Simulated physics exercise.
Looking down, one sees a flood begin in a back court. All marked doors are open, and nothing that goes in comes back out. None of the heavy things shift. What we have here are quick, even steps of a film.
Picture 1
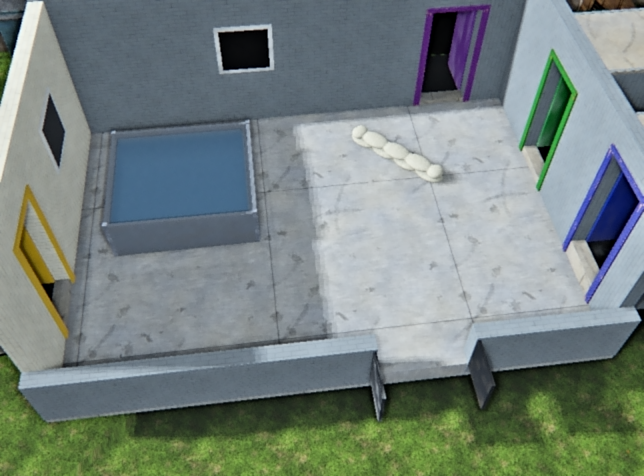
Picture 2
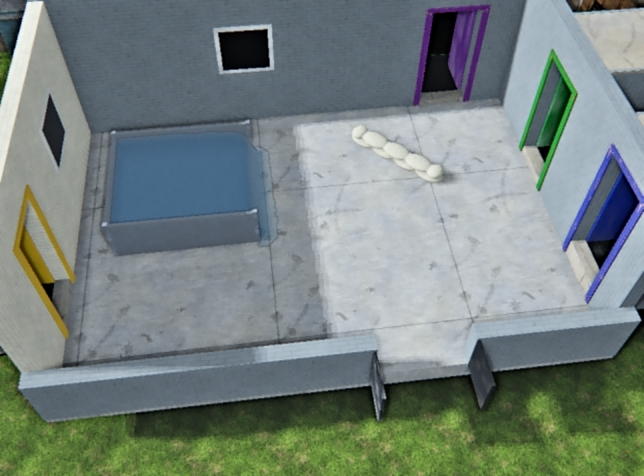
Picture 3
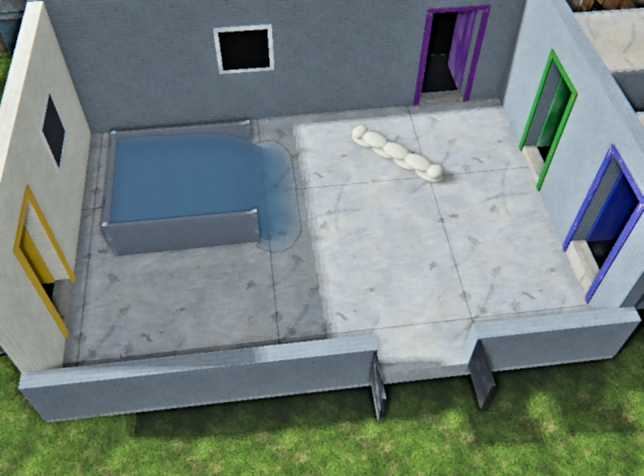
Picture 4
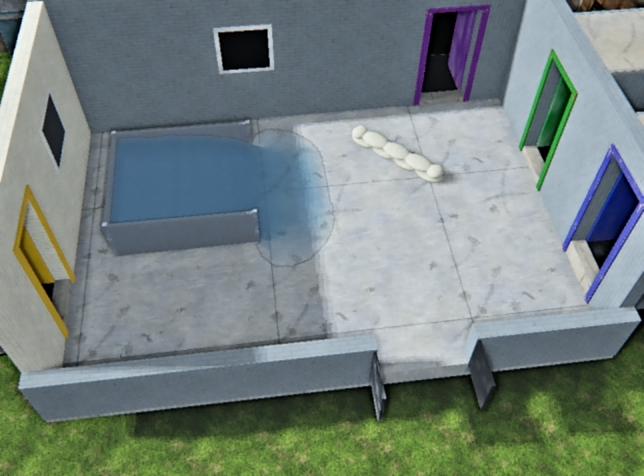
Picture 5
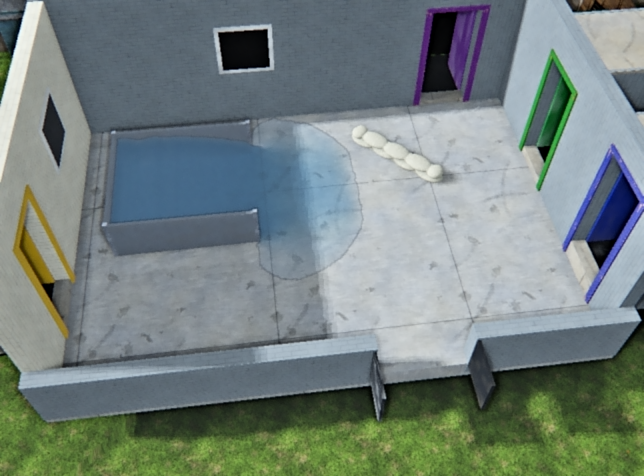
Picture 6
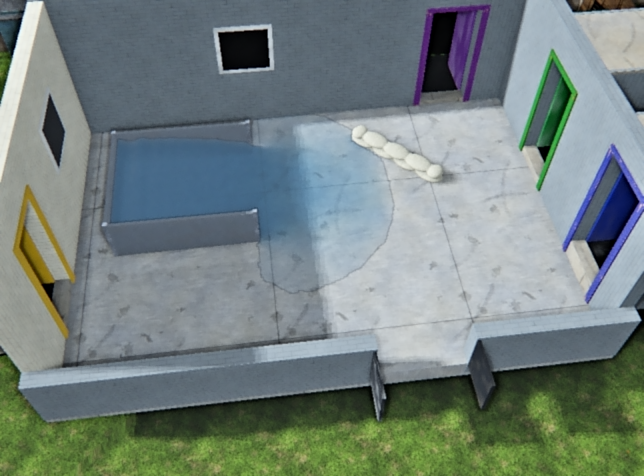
Water pours from the tank's open right side and spreads across the floor to the sandbags.
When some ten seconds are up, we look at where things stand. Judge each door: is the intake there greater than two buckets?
Outcome: The green door ends up within two buckets, the purple door ends up within two buckets, the blue door ends up within two buckets, the yellow door ends up within two buckets.
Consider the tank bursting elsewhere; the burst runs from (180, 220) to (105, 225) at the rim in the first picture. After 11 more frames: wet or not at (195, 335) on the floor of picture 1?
Verdict: Wet.
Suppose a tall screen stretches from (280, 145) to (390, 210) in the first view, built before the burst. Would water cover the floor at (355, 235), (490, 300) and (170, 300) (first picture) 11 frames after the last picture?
Results in order: Swamped / swamped / bone-dry.
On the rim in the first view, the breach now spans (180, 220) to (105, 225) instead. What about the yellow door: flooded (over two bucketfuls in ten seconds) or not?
My guess is that the yellow door surpasses the threshold.
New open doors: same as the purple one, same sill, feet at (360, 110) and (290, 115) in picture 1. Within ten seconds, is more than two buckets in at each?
As listed: Lets more in, keeps below it.
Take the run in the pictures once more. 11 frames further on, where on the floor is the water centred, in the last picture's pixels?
Close to (305, 198).
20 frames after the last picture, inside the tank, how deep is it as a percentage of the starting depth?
I'd put it near 22 per cent.
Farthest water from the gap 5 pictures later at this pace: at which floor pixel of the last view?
My best guess is about (521, 194).
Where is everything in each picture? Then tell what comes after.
In the first frame, the water tank at (182, 174) is whole and still.
In the second frame, the front is at (261, 244), out from the gap at (252, 186).
In the third frame, the front is at (276, 249), out from the gap at (252, 187).
In the fourth frame, the front is at (306, 254), out from the gap at (252, 188).
In the fifth frame, the front is at (355, 229), out from the gap at (252, 188).
In the sixth frame, the front is at (376, 156), out from the gap at (252, 188).
A moment on, water covers 35 % of the floor; the green door not reached, the purple door not reached, the blue door not reached, the yellow door not reached.
Next, water covers 55 % of the floor; the green door wet at the sill, nothing in, the purple door wet at the sill, nothing in, the blue door wet at the sill, nothing in, the yellow door not reached.
Then, water covers 60 % of the floor; the green door wet at the sill, nothing in, the purple door wet at the sill, nothing in, the blue door wet at the sill, nothing in, the yellow door not reached.
Later, water covers 80 % of the floor; the green door under two buckets in, the purple door wet at the sill, nothing in, the blue door under two buckets in, the yellow door not reached.
In the end, water covers 95 % of the floor; the green door under two buckets in, the purple door under two buckets in, the blue door under two buckets in, the yellow door wet at the sill, nothing in.
